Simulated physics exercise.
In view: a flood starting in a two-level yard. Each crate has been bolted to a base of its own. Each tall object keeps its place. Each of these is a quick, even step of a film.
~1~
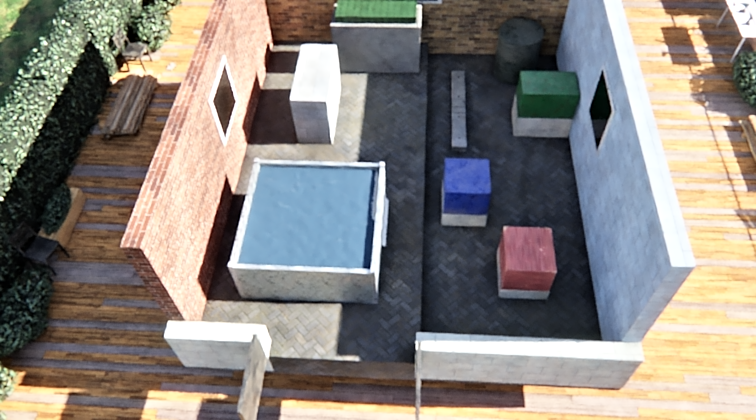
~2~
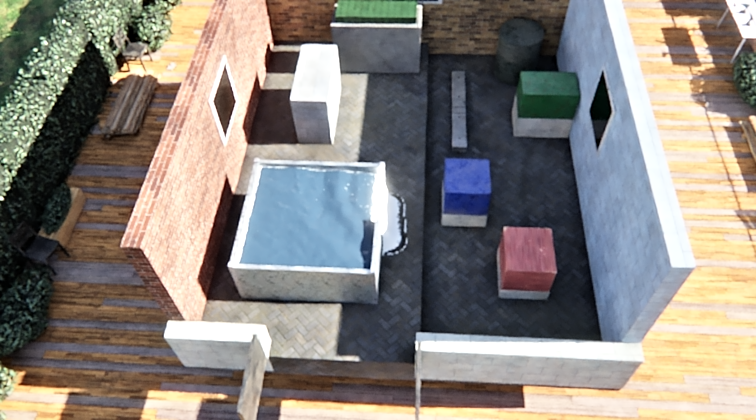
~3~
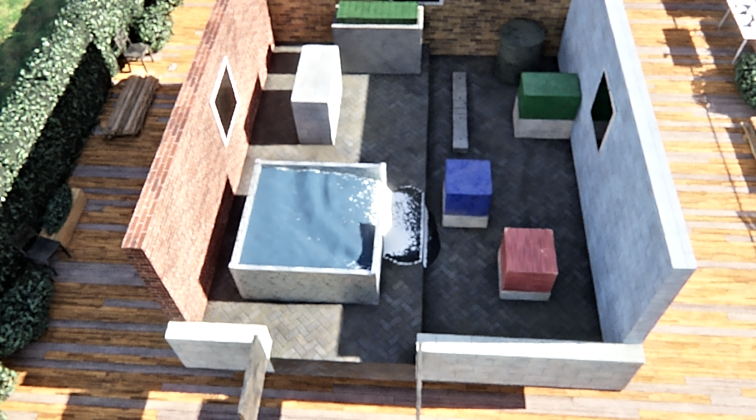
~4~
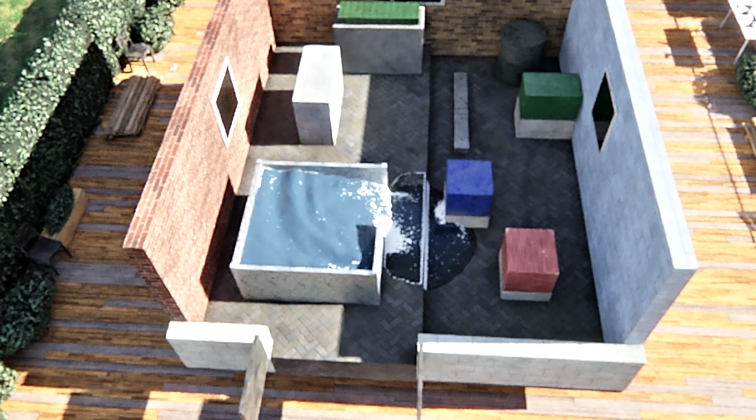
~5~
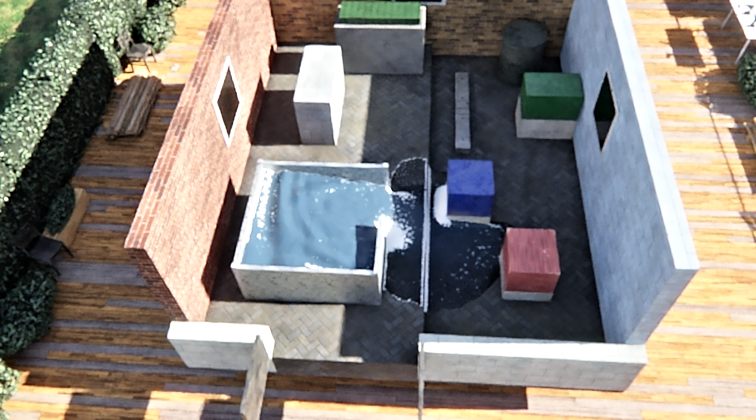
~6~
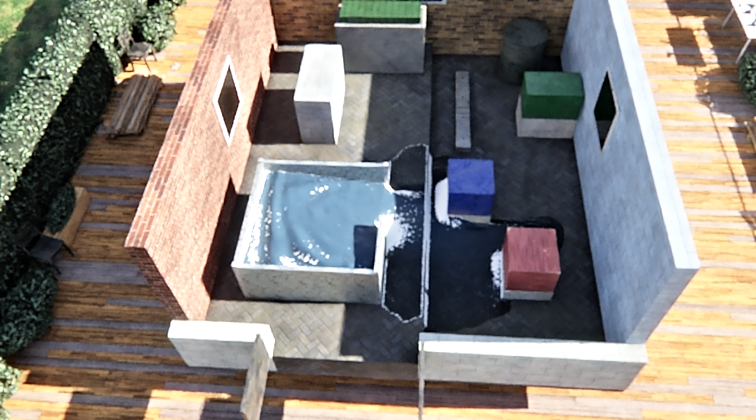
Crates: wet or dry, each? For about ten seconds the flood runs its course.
Blue crate wet, red crate wet, green crate dry.
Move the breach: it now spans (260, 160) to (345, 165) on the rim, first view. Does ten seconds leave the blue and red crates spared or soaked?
My take: The blue crate stays clear, while the red crate stays clear.
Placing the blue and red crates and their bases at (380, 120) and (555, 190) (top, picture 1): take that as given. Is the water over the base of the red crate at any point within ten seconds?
As for the red crate, it is dampened.
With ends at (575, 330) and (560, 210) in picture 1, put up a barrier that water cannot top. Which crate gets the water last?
My answer: The green one.
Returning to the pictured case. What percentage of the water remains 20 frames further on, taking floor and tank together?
That works out to about 100 per cent.
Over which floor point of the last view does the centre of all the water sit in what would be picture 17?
My reading is close to (406, 230).
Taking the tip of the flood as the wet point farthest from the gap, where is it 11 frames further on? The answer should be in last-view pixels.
I reckon the front has reached (475, 55) by then.
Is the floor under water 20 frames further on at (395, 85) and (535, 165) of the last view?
Clear, then swamped.
A moment on, water covers 25 % of the floor; the blue crate water round its plinth, the red crate water round its plinth, the green crate water round its plinth.
Next, water covers 40 % of the floor; the blue crate water round its plinth, the red crate water round its plinth, the green crate water round its plinth.
Then, water covers 45 % of the floor; the blue crate water round its plinth, the red crate water round its plinth, the green crate water round its plinth.
Later, water covers 50 % of the floor; the blue crate water round its plinth, the red crate water round its plinth, the green crate water round its plinth.
In the end, water covers 50 % of the floor; the blue crate was topped, the red crate was topped, the green crate stayed above the water.
